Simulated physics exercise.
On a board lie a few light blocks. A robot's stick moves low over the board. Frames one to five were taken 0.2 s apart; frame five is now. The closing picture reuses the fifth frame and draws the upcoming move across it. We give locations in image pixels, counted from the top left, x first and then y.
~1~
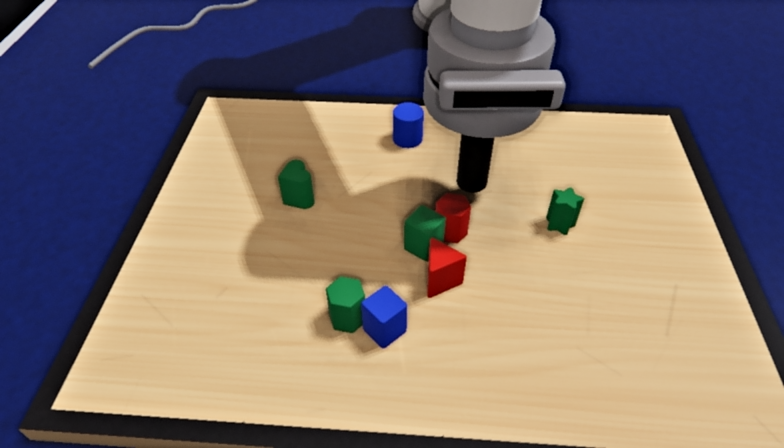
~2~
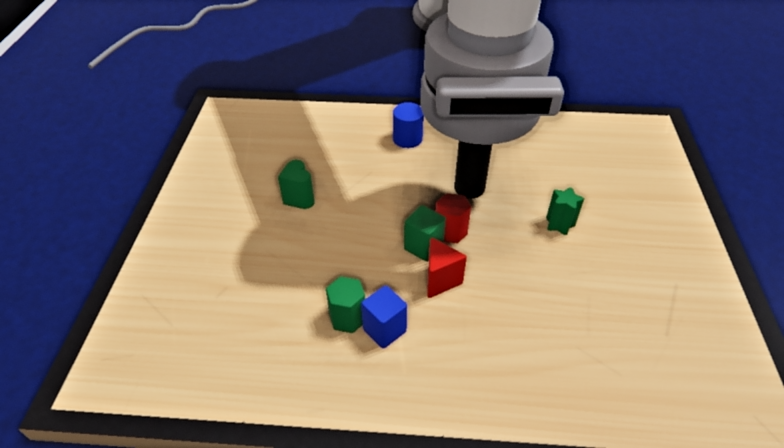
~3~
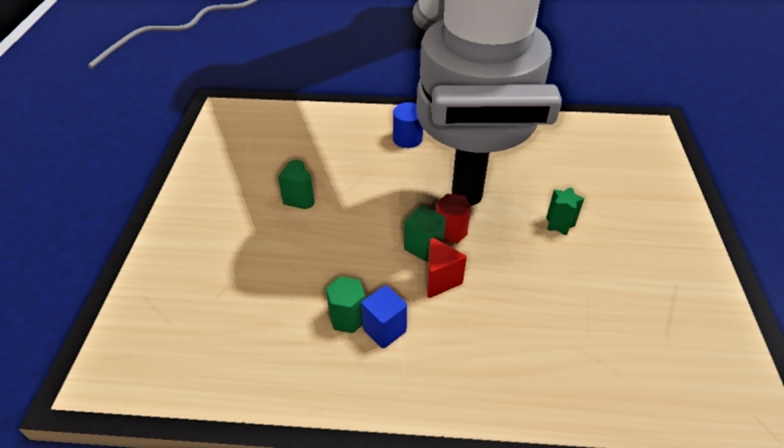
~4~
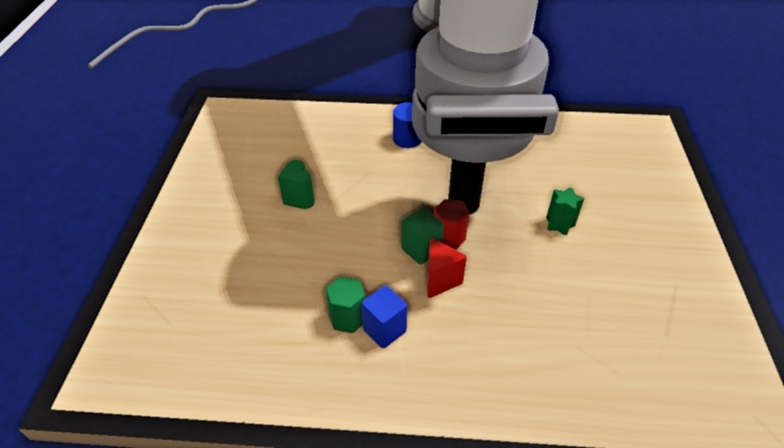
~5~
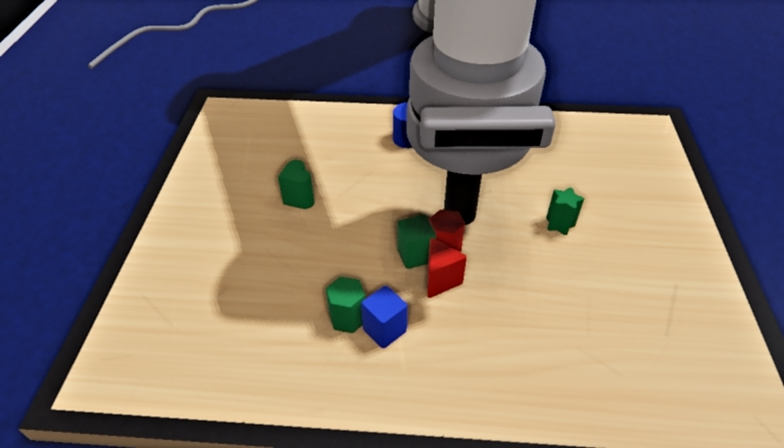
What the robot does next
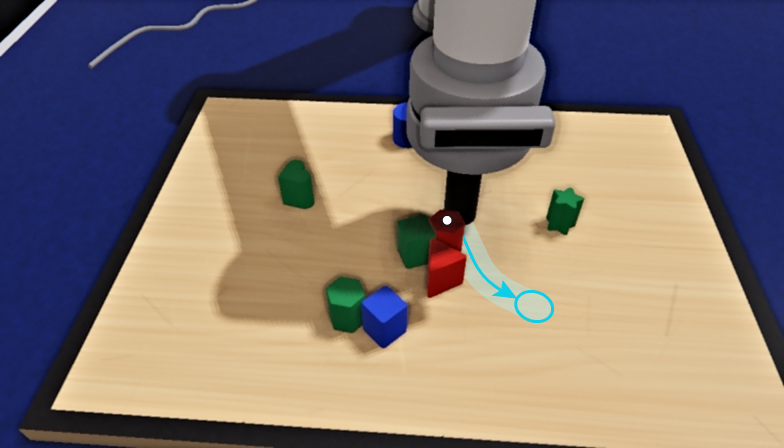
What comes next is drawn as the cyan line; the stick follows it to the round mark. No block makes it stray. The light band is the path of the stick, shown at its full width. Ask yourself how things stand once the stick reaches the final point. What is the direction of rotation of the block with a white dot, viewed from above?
The twist is clockwise.
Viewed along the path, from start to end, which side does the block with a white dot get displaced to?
It goes right.
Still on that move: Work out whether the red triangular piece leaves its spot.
It moves.
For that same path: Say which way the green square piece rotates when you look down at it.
The block spins clockwise.
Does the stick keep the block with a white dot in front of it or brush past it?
Lost on the way.
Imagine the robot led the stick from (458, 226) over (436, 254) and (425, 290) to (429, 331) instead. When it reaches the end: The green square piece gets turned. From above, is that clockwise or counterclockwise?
Prediction: Clockwise.
Path on the board, from (458, 226) via (472, 256) and (494, 286), ending at (534, 306); the dot is on the red hexagonal block.
On the path given first. One third of the way, stick (474, 245); green square piece (412, 230), turned 20° clockwise; red triangular piece (436, 265), turned 30° anticlockwise; red hexagonal block (446, 241), turned 60° clockwise.
Two thirds of the way, stick (497, 275); green square piece (412, 230), turned 20° clockwise; red triangular piece (436, 266), turned 25° anticlockwise; red hexagonal block (446, 242), turned 65° clockwise.
At the end, stick (538, 295); green square piece (412, 230), turned 20° clockwise; red triangular piece (436, 266), turned 25° anticlockwise; red hexagonal block (446, 242), turned 65° clockwise.
